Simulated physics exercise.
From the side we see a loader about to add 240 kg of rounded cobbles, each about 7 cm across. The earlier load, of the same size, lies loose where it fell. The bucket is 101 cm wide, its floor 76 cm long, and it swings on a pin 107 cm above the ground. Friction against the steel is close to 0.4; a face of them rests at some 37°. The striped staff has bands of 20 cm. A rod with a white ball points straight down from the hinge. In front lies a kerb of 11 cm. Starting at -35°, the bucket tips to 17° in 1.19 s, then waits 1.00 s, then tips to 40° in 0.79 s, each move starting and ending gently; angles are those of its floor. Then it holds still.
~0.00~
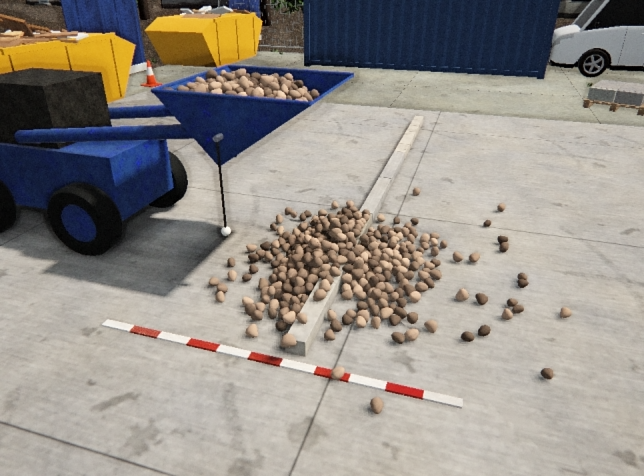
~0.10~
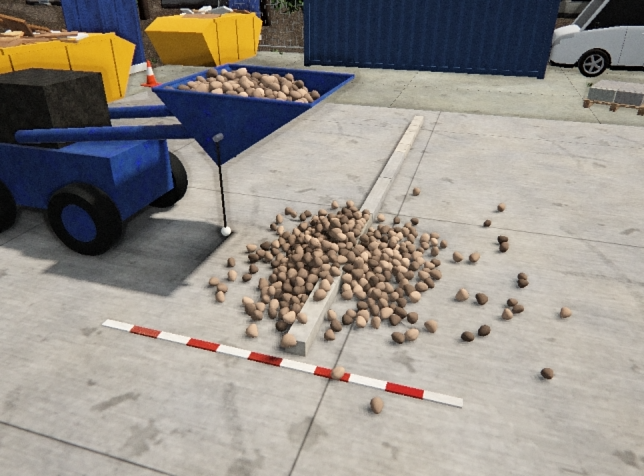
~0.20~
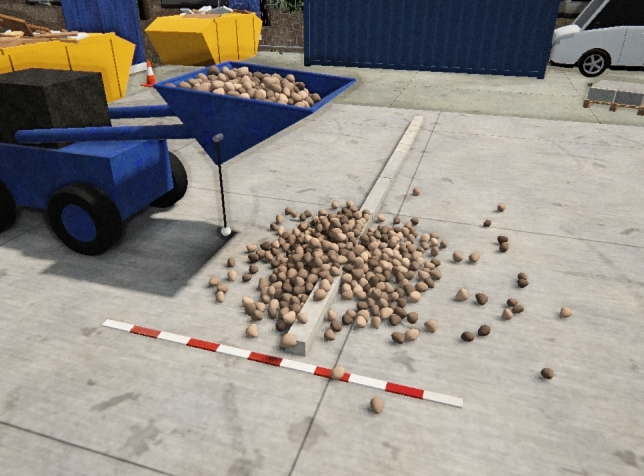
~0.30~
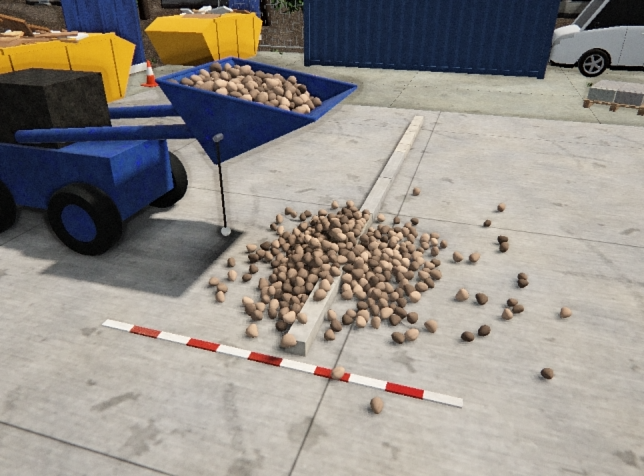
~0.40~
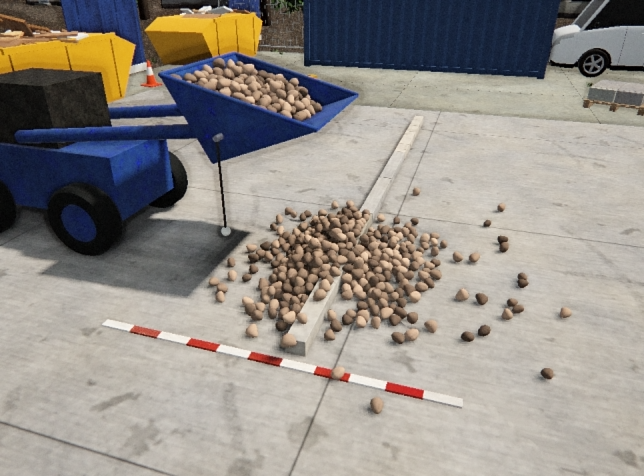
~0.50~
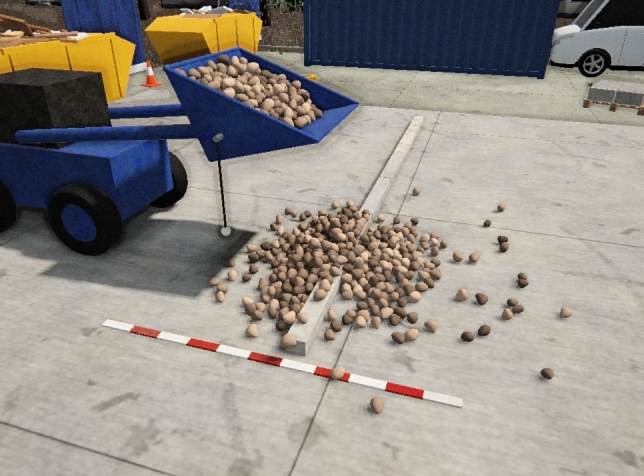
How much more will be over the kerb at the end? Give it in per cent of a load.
Close to 70 parts in a hundred.
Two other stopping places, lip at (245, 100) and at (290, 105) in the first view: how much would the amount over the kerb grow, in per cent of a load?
Near 5 per cent from the first place, 55 from the second.
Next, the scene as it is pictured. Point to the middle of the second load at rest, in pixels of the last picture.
Around (370, 251).
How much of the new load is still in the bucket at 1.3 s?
Roughly 95 per cent is still inside.
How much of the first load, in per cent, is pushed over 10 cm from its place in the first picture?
Roughly 5 per cent of them.
After 0.9 s the floor is at 9°; in per cent of one load, 100 in the bucket, 60 on this side of the kerb, 40 over the kerb; the foremost stones are at (524, 299).
After 1.3 s the floor is at 17°; in per cent of one load, 93 in the bucket, 67 on this side of the kerb, 40 over the kerb; the foremost stones are at (524, 299).
After 3.4 s the floor is at 40°; in per cent of one load, 0 in the bucket, 90 on this side of the kerb, 110 over the kerb; the foremost stones are at (530, 310).
After 5.8 s the floor is at 40°; in per cent of one load, 0 in the bucket, 90 on this side of the kerb, 110 over the kerb; the foremost stones are at (530, 310). Net gain over the kerb, 70.
